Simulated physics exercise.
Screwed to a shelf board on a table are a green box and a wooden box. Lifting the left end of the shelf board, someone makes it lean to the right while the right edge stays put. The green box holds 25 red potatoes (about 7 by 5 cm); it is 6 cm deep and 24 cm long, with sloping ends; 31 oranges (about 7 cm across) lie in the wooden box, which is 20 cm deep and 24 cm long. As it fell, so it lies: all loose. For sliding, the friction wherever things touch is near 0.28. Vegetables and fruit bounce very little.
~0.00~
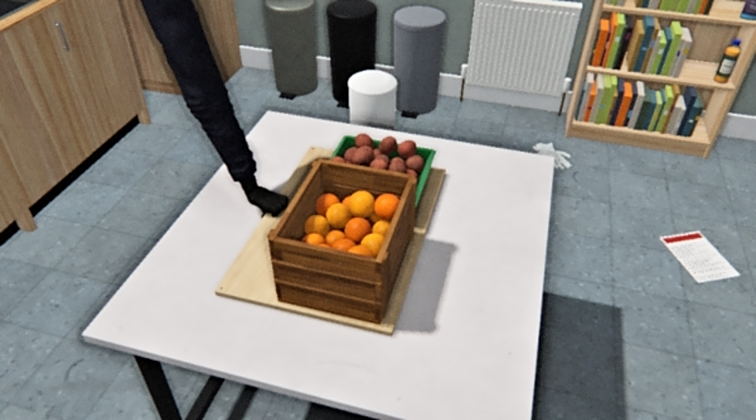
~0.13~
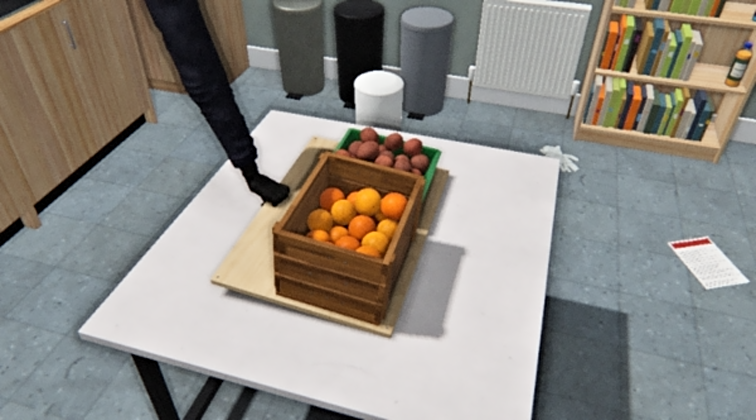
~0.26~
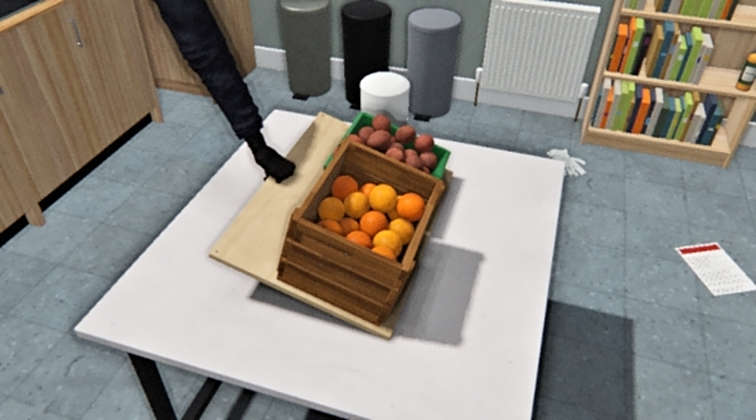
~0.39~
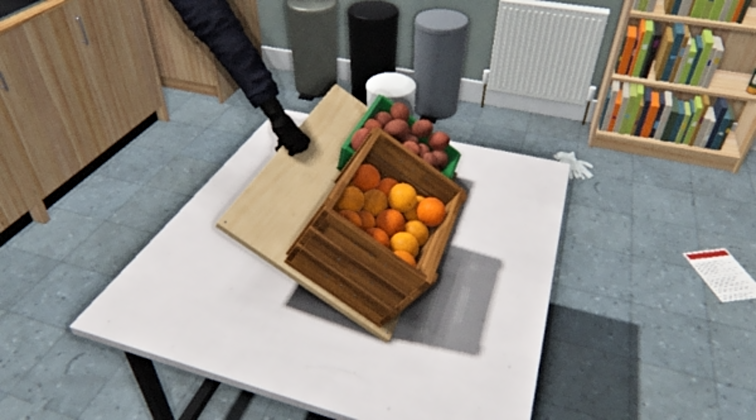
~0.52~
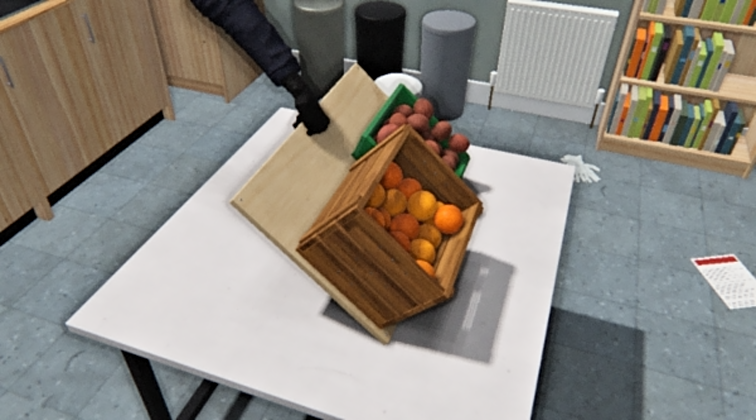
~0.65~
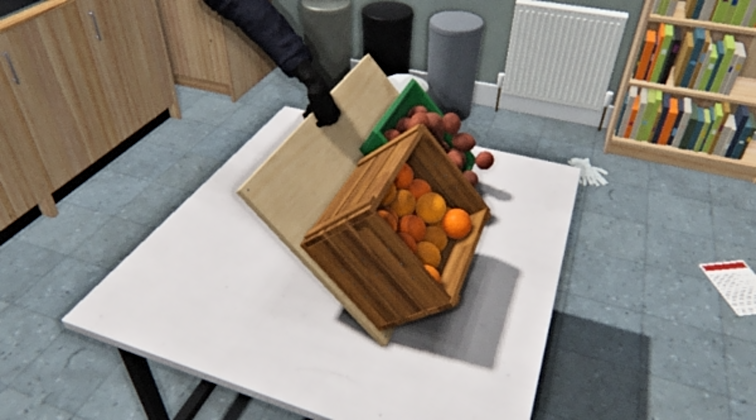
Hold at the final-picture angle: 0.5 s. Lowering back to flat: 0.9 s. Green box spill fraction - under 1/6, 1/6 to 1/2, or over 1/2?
It holds between half and five-sixths.
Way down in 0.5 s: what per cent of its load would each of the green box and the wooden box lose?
Then the green box sheds 30 %, while the wooden box sheds 0 %.
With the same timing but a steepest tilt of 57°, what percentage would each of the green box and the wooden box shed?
In that case green box 40 %, wooden box 0 %.
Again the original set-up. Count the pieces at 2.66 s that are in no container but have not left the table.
My count comes to close to 4.
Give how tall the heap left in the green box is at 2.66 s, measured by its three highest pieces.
I'd say near 9 cm.
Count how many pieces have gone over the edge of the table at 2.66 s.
I'd estimate some 3 by that time.
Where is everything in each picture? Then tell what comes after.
In the first frame (places track the rim corner closest to us here, unless another is named; the camera moves round a little), green box (by its farthest rim corner) (347, 136); wooden box (376, 259); tipped 0°; all still inside.
The second frame shows green box (352, 129); wooden box (383, 261); tipped 5°.
The third frame shows green box (364, 113); wooden box (403, 267); tipped 17°.
The fourth frame shows wooden box (427, 278); tipped 30°.
The fifth frame shows wooden box (445, 292); tipped 42°.
The sixth frame shows wooden box (451, 300); tipped 47°; all still inside.
After 0.97 s, tilt 47°; the green box is down by 6 of 25 and the wooden box has all 31.
After 1.37 s, tilt 40°; the green box is down by 7 of 25 and the wooden box has all 31.
After 1.93 s, tilt 2°; the green box is down by 7 of 25 and the wooden box has all 31.
When it is over (at 2.66 s), the green box is down by 7 of 25 and the wooden box has all 31. Asked share, 7 of 25, 28 per cent.
